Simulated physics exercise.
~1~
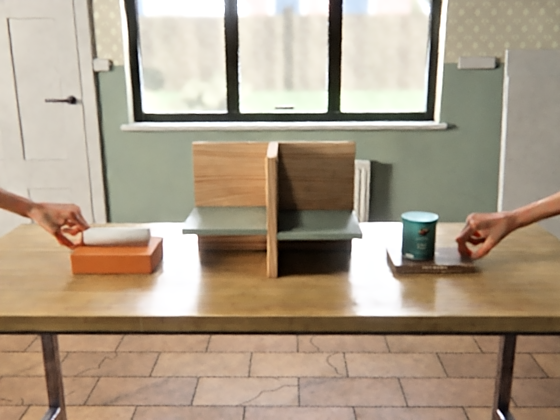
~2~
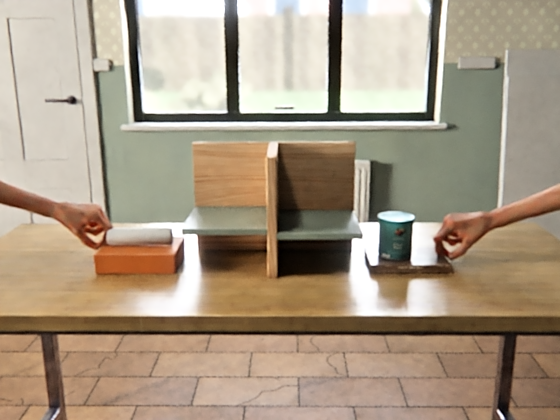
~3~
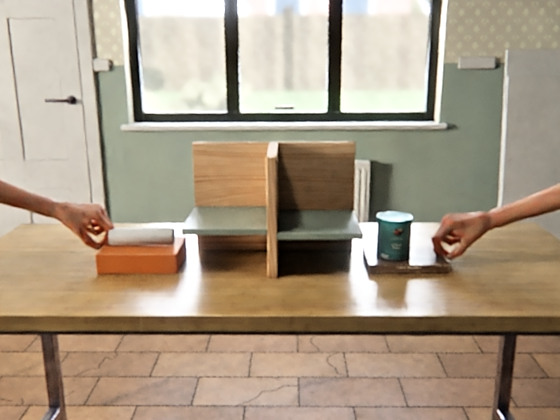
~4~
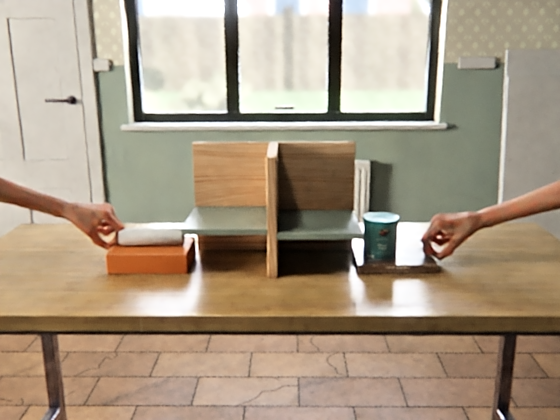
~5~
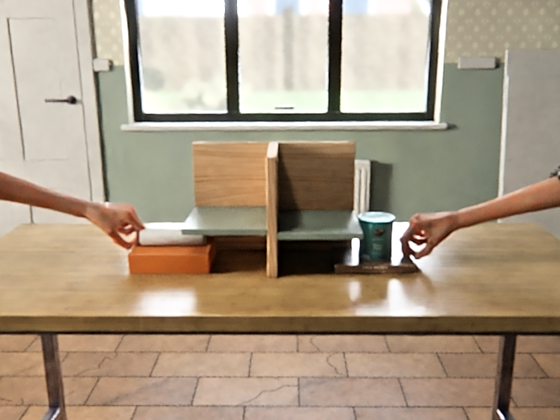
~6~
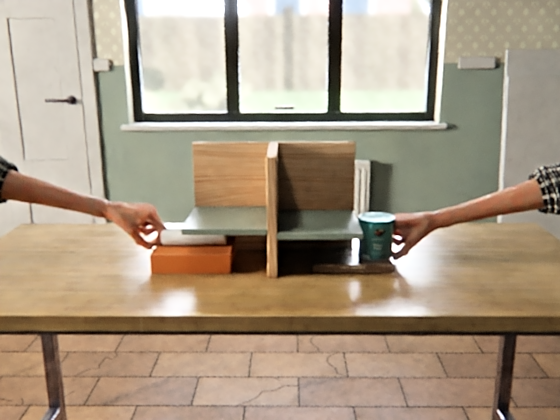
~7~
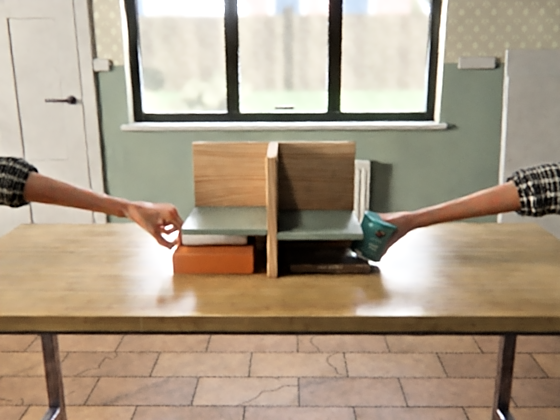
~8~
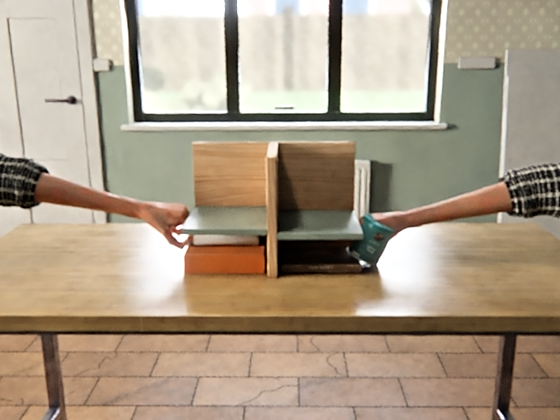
In a room with a window and a tiled floor, a still, front-on view shows a wooden table holding low grey-green shelves on either side of an upright wooden divider. At the left, a hand pushes an orange tray carrying a white candle on its side, while at the right another hand pushes a flat brown box carrying a turquoise pot. Both slide inward. The candle passes under the left shelf with its tray, but the pot meets the right shelf's edge and is pushed back as the box continues beneath. Finally, the pot leans outside against the shelf, near the hand.
